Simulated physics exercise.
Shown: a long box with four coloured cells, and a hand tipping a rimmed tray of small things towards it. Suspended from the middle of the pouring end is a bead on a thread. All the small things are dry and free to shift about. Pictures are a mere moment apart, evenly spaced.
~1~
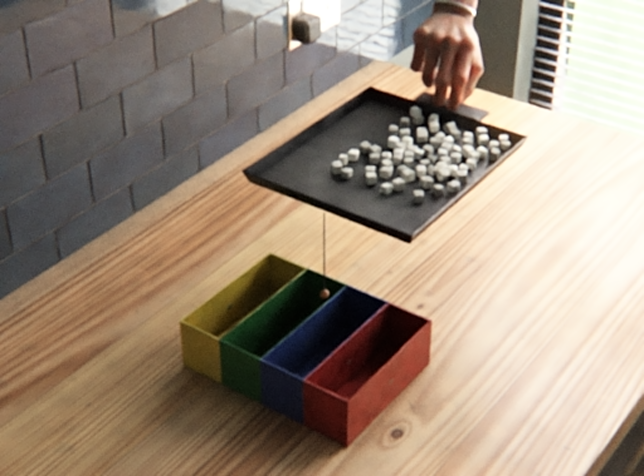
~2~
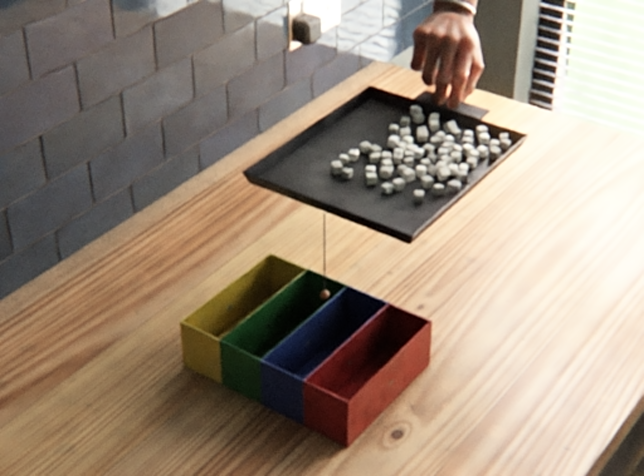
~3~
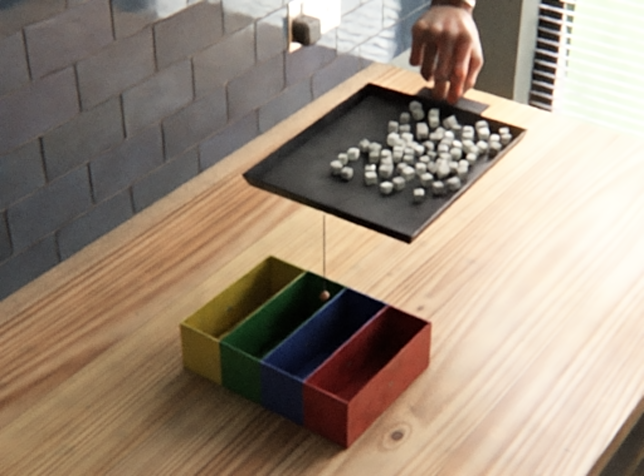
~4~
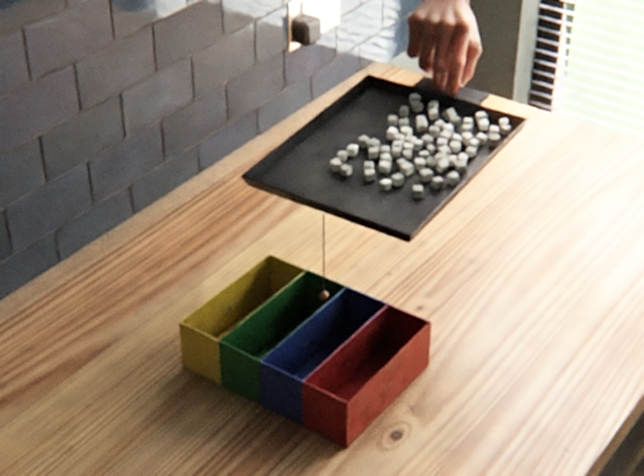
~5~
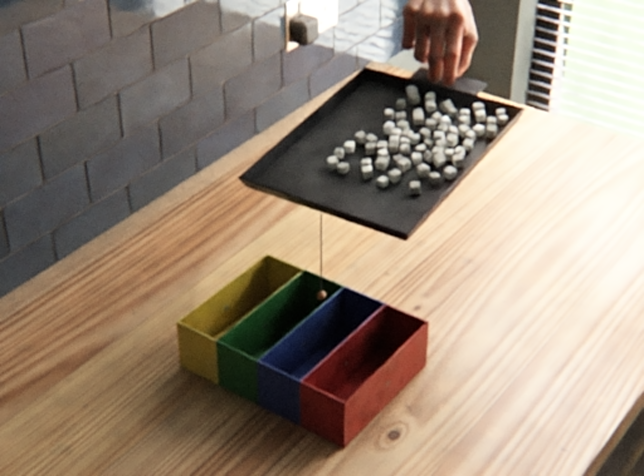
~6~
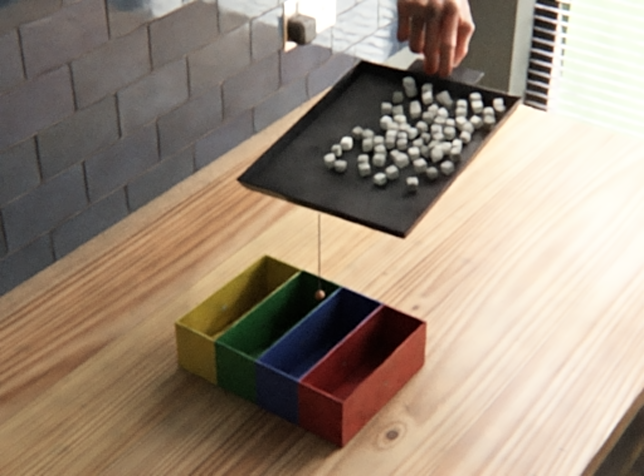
On a wooden table beside a grey tiled wall, a hand held a dark tray of small pale cubes near a box with yellow, green, blue and red cells, then slowly raised its far side slightly.
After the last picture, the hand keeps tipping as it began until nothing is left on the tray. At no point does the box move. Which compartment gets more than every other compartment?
The yellow compartment gets the most.
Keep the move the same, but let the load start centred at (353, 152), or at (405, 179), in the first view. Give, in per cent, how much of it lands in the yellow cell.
That would be 60 per cent, and then 40 per cent.
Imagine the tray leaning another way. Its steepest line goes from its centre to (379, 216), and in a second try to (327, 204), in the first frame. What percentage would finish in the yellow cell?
Roughly 0 percent, then 10 percent.
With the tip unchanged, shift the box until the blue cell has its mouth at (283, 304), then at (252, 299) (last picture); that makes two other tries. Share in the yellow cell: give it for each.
In order: 10 percent and 0 percent.
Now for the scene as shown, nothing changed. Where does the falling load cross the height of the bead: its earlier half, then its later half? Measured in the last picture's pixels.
Starting near (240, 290), moving on to near (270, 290).
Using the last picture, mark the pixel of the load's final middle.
It settles centred around (237, 351).
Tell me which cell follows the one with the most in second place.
Second comes the green cell.
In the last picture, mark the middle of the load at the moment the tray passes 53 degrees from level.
The load is centred around (286, 197).
Soon, tray tipped steeply; about two thirds on the tray; about a quarter falling or outside the box.
A while on, tray tipped right over; about half on the tray; about a quarter in the yellow cell; a small part in the green cell; a small part in the blue cell; a stray few in the red cell; a small part falling or outside the box.
Towards the end, tray tipped past a quarter turn; about half in the yellow cell; about a third in the green cell; a small part in the blue cell; a small part in the red cell; a small part falling or outside the box.
Finally, tray tipped past a quarter turn; about half in the yellow cell; about a third in the green cell; a small part in the blue cell; a small part in the red cell; a small part outside the box.
